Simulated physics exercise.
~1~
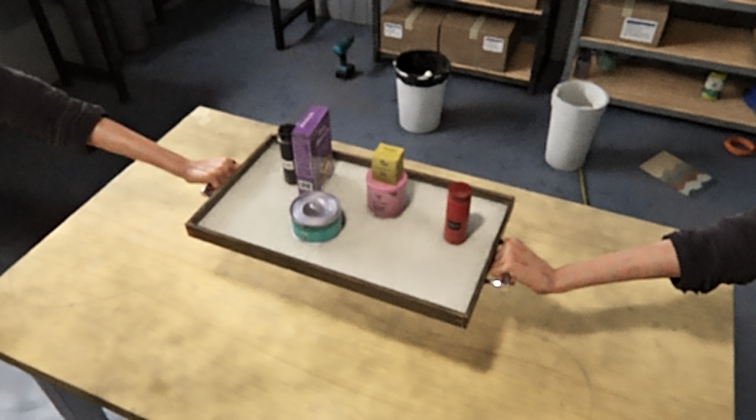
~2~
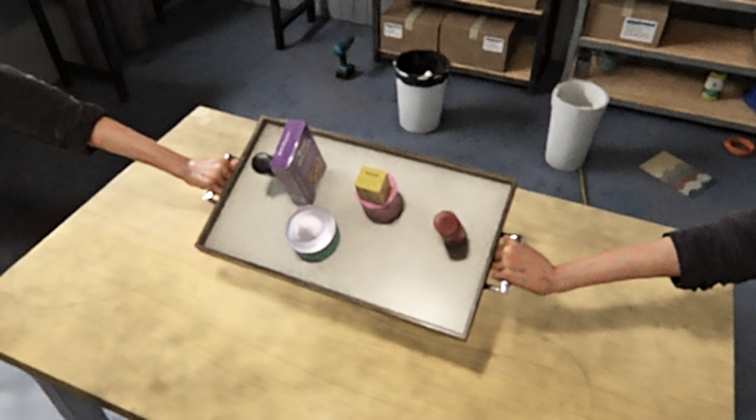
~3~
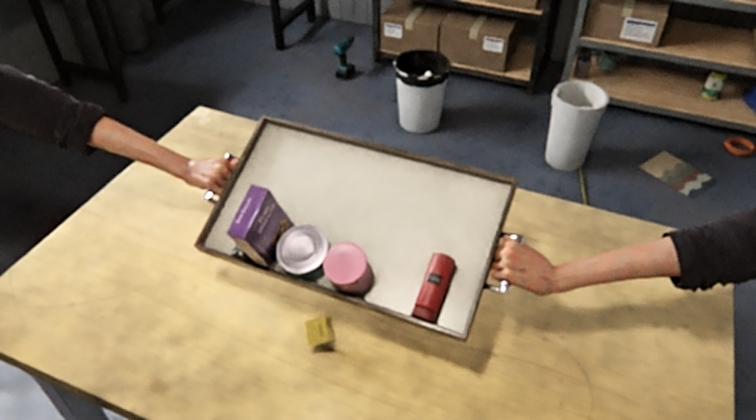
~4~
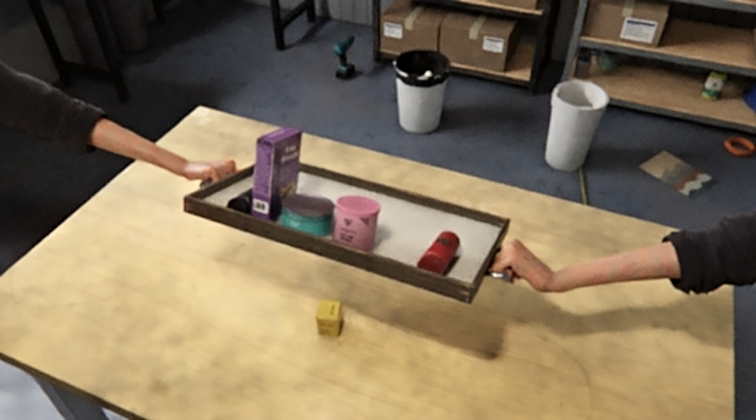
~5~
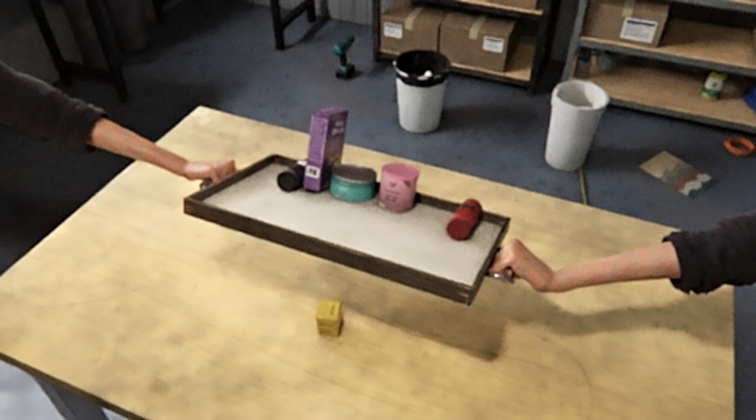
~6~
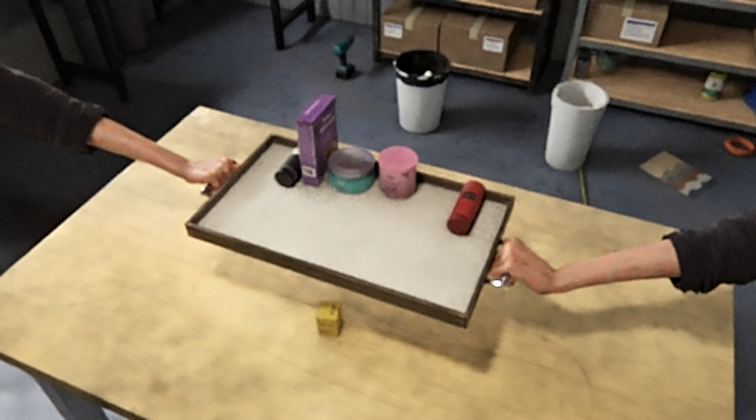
Tray tilted toward the viewer and then away by two hands, yellow carton dropping onto the table, black and red shakers toppling.
